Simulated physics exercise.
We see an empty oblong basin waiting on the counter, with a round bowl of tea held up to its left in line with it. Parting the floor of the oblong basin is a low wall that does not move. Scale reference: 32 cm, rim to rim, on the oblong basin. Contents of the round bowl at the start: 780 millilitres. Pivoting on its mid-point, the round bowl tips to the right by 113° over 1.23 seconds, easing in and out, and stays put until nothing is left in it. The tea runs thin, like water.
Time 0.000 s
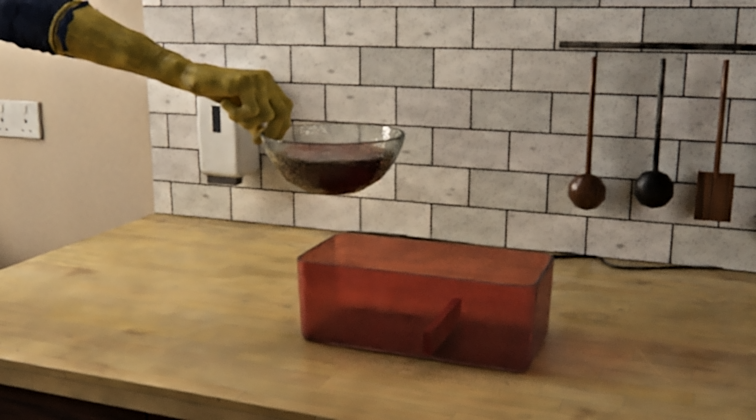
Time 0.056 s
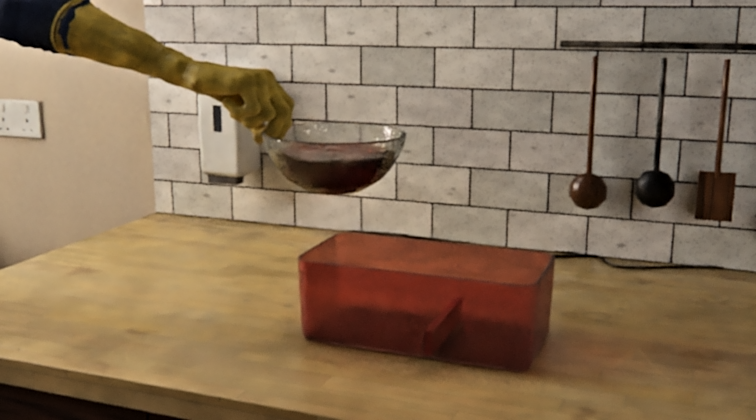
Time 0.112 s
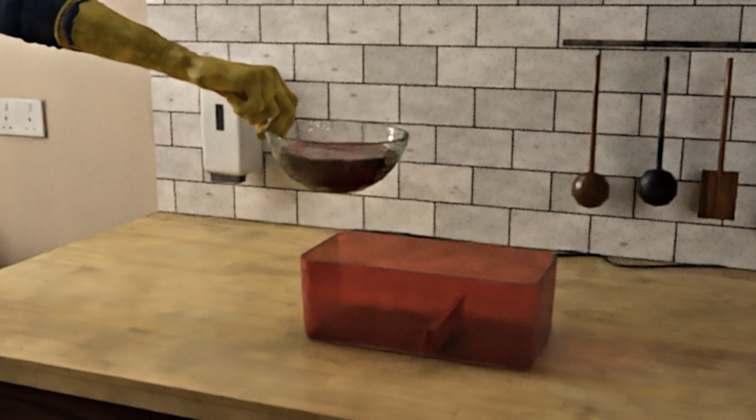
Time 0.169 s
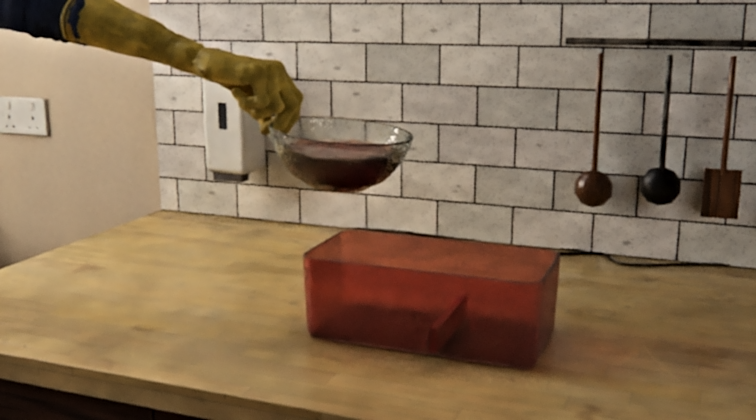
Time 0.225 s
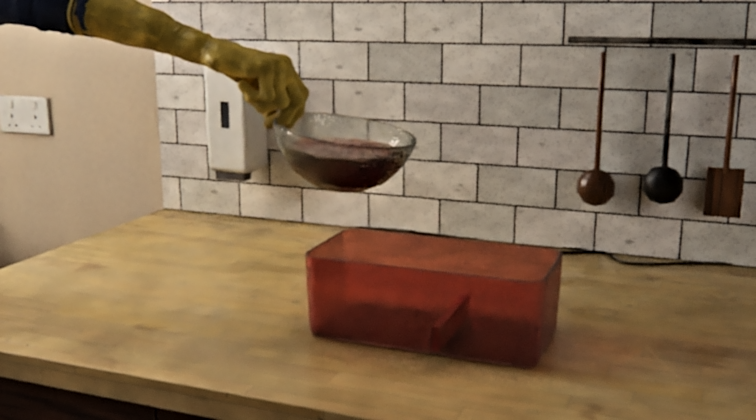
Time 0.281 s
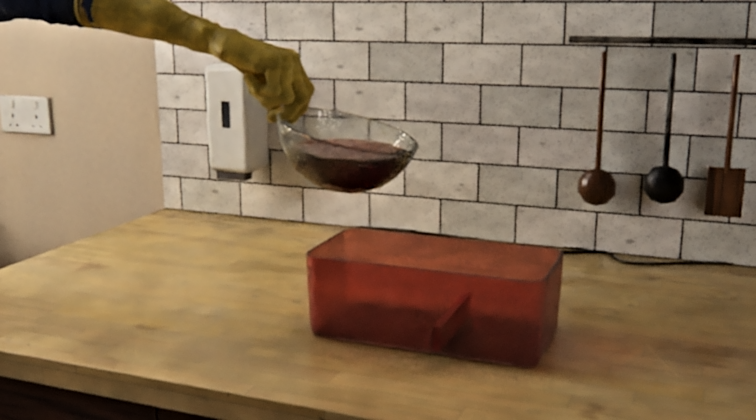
At the start, a yellow-gloved hand holds a clear round bowl of dark reddish tea level above the left side of a red oblong basin on a wooden counter. The bowl then tilts slightly to the right, gradually at first and then further, while the basin stays empty.
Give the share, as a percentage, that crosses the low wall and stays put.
Around 33 %.
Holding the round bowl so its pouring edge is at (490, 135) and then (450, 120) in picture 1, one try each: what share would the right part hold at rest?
70 in a hundred, followed by 75 in a hundred.
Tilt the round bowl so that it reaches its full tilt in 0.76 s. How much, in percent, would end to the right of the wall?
That would be about 35 in a hundred, I'd say.
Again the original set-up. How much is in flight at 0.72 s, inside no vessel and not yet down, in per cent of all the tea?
Roughly 32 percent.
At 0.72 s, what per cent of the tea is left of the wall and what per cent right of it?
I'd say some 20 on the left and some 16 on the right.
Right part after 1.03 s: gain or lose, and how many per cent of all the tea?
The amount climbs by around 3.
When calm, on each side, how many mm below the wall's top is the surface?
Left about 14 mm, right about 20 mm.
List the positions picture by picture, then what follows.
In the first frame, it leans 0°; its right rim is at (400, 138); the tea meets the walls at (280, 148) and (394, 157); the oblong basin's rim runs from (317, 247) to (545, 271); the wall's top is at (444, 315).
In the second frame, it leans 1°; its right rim is at (401, 139); the tea meets the walls at (281, 148) and (395, 156).
In the third frame, it leans 2°; its right rim is at (404, 140); the tea meets the walls at (284, 146) and (397, 156).
In the fourth frame, it leans 5°; its right rim is at (408, 142); the tea meets the walls at (288, 144) and (401, 156).
In the fifth frame, it leans 9°; its right rim is at (411, 146); the tea meets the walls at (292, 142) and (406, 156).
In the sixth frame, it leans 14°; its right rim is at (413, 152); the tea meets the walls at (296, 142) and (410, 157).
By 0.72 s the tilt is 71° and 33 per cent is still to pour, 20 is left of the wall and 16 right of it.
By 1.03 s the tilt is 106° and 0 per cent is still to pour, 68 is left of the wall and 30 right of it.
By 1.37 s the tilt is 113° and 0 per cent is still to pour, 66 is left of the wall and 33 right of it.
By 1.73 s the tilt is 113° and 0 per cent is still to pour, 66 is left of the wall and 33 right of it.
At rest 66 per cent lies left of the wall, 33 right of it and 1 outside.
